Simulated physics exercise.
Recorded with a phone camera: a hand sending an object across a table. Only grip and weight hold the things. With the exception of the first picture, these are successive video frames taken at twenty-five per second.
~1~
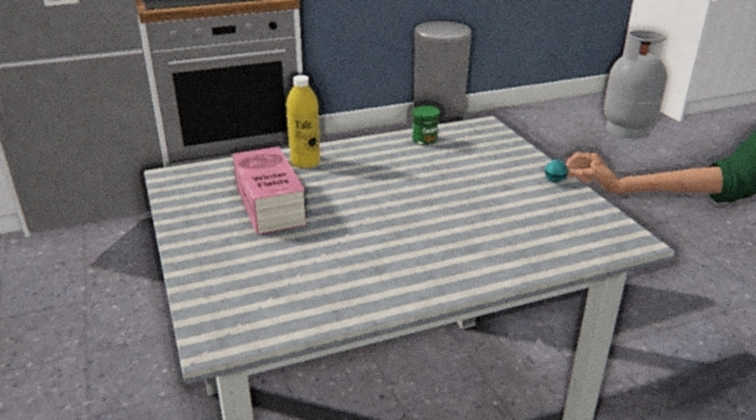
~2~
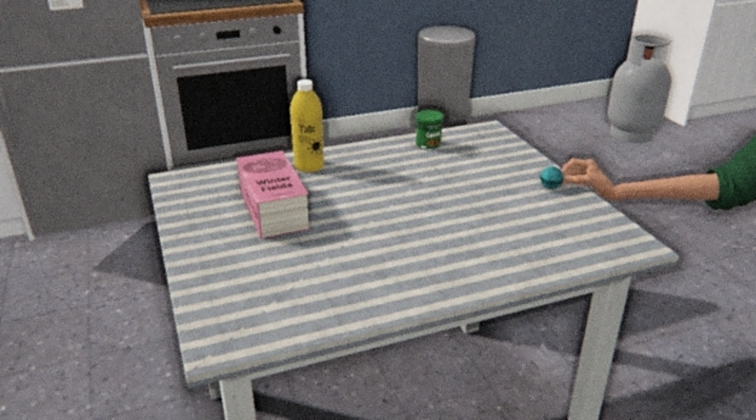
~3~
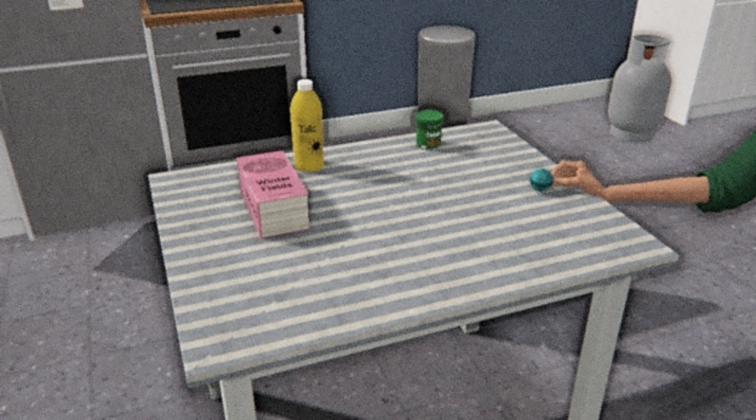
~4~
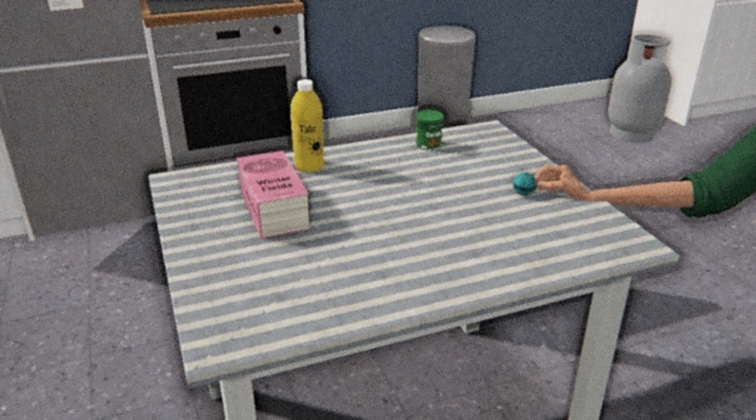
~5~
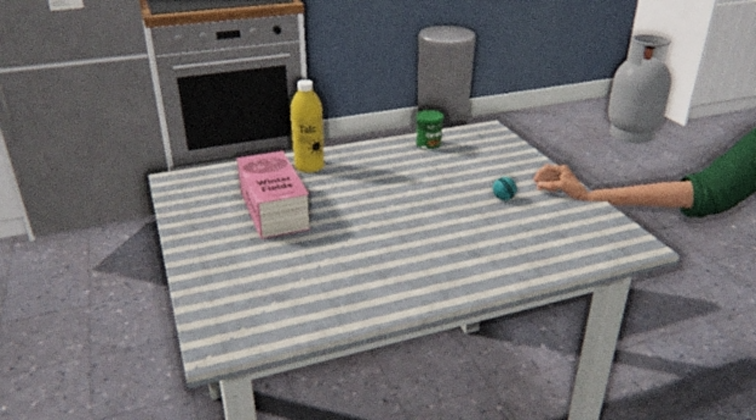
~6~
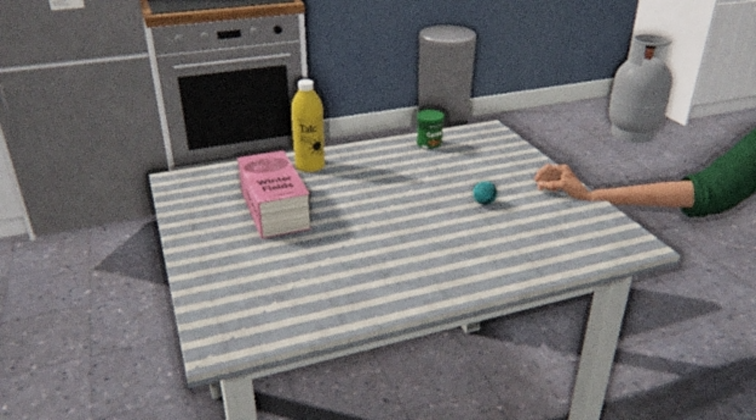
In a kitchen, a hand pushes a turquoise ball leftward across a striped table, then stays back as the ball rolls on.
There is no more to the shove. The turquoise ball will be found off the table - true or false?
True.
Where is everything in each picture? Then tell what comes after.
The first picture shows under the hand; turquoise ball (557, 172).
The second picture shows under the hand; turquoise ball (552, 178).
The third picture shows under the hand; turquoise ball (542, 180).
The fourth picture shows turquoise ball (525, 184).
The fifth picture shows turquoise ball (505, 189) displaced about its own width.
The sixth picture shows turquoise ball (485, 193) displaced well along.
Then, 0.50 s past the last view, turquoise ball displaced well along near (206, 257).
Then, 1.00 s past the last view, turquoise ball now off the table.
Finally, off the table, turquoise ball.
